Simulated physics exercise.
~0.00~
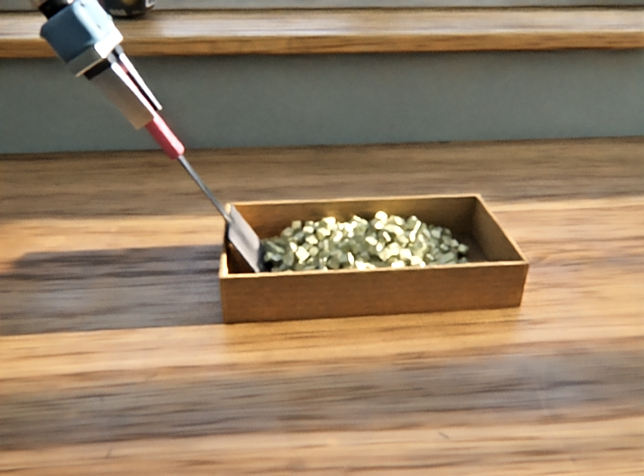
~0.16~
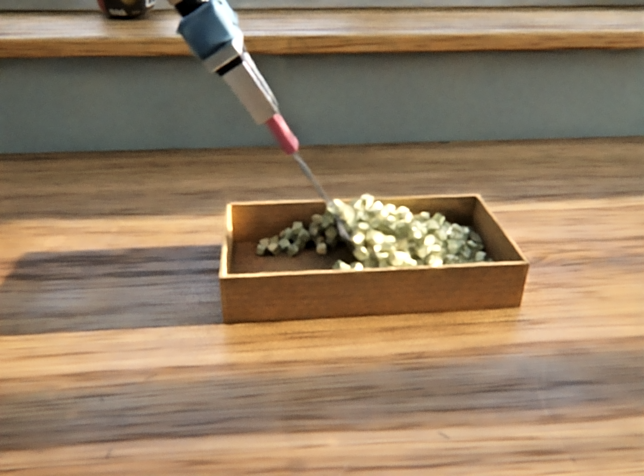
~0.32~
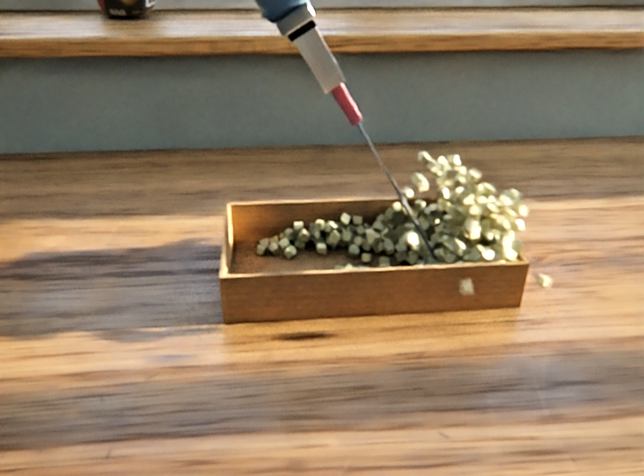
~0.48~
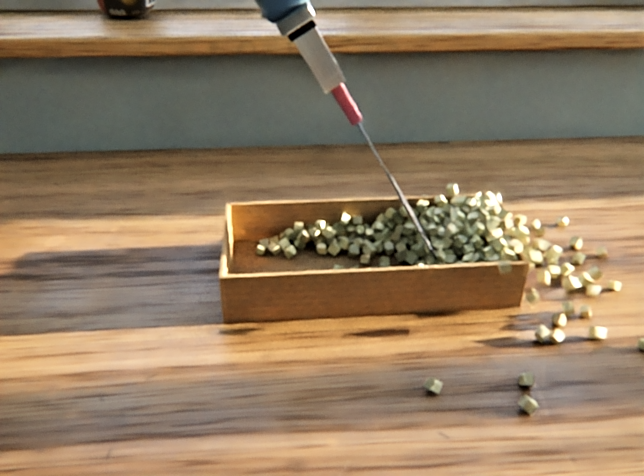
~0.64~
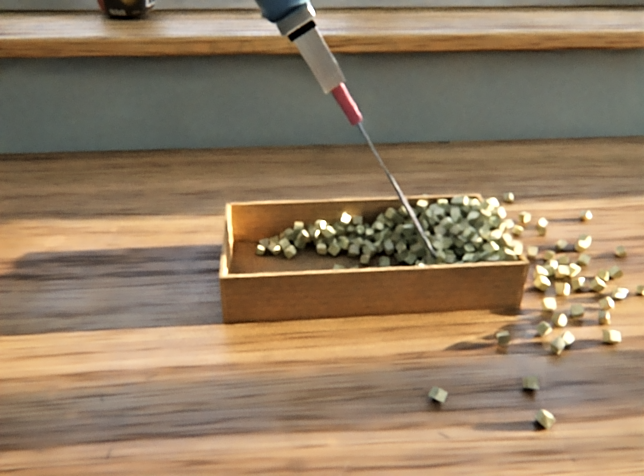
A turner with a thin shaft and red collar, held by a blue and grey robot arm reaching in from the upper left, starts at the left end of a shallow wooden trough on a striped wooden tabletop, seen from the front and slightly above. Pale green vegetable dice lie heaped inside. The arm sweeps the blade right, pushing the dice into a taller mound. It stops right of centre as the dice surge up and spill over the right end. Several scatter across the table, while most settle in the trough, piled toward the right, with the turner still among them.
